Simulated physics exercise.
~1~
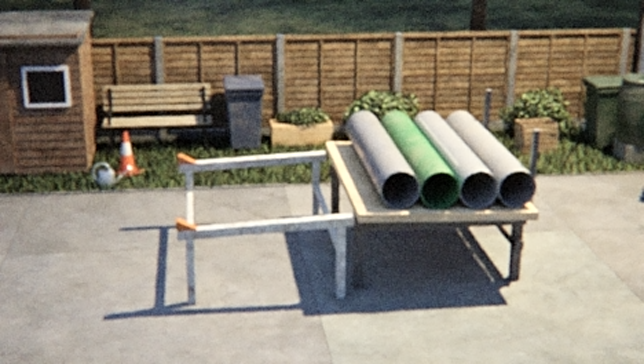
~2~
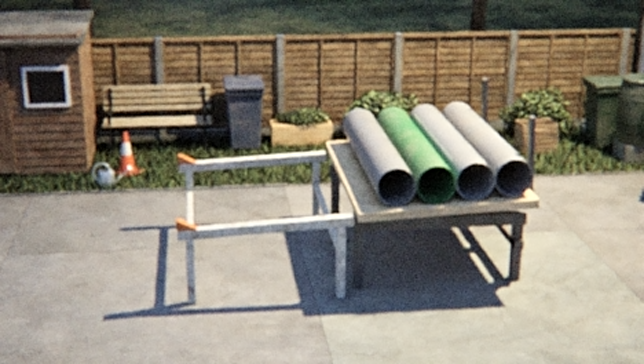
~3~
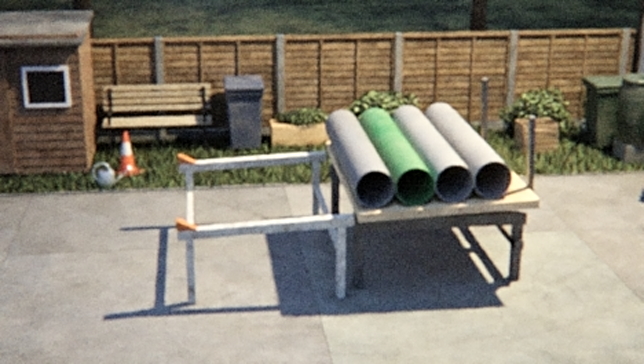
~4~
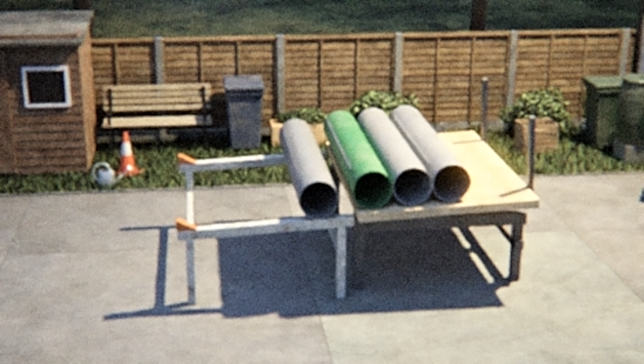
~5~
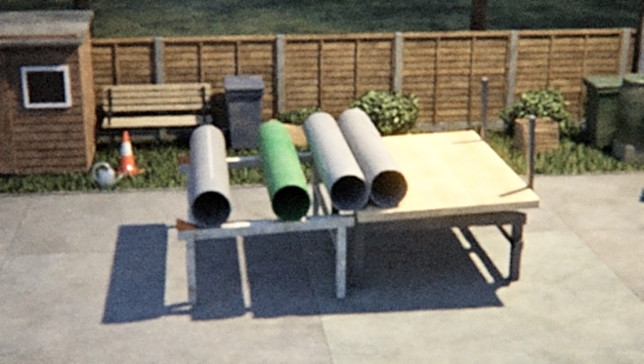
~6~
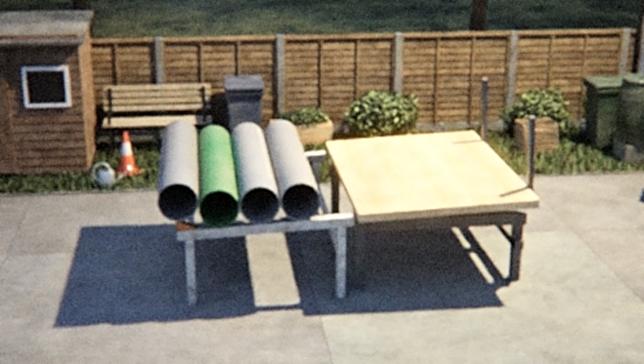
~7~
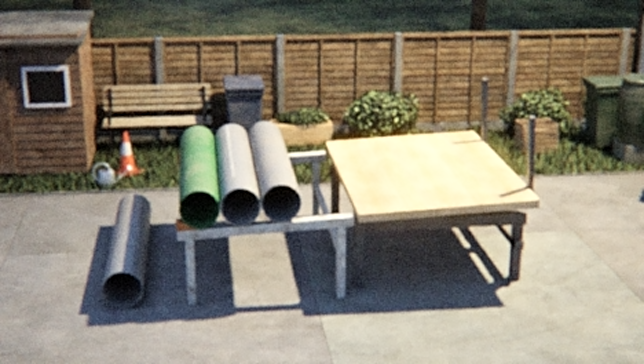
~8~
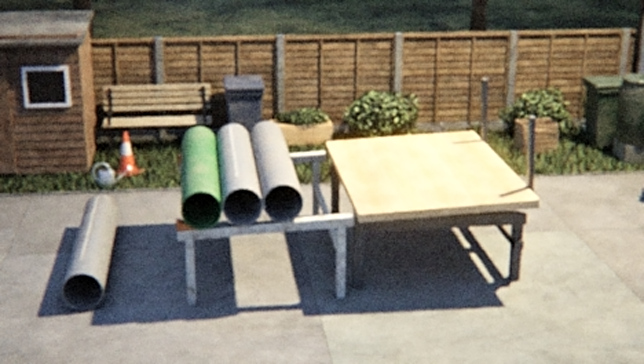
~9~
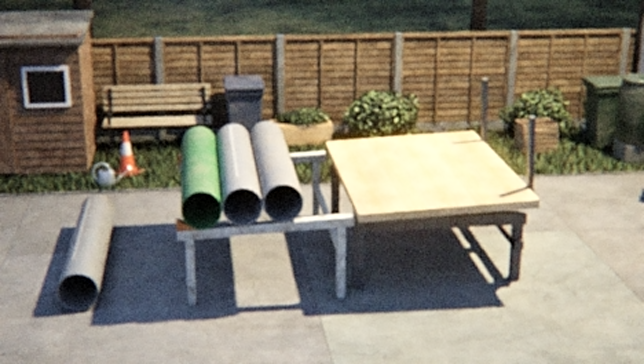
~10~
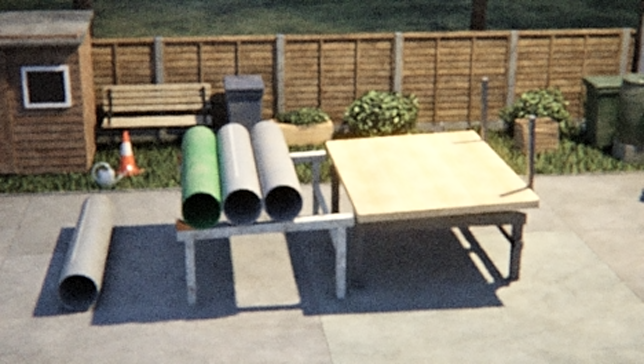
On a patio, four pipes roll left onto a rack and one drops off, leaving three.
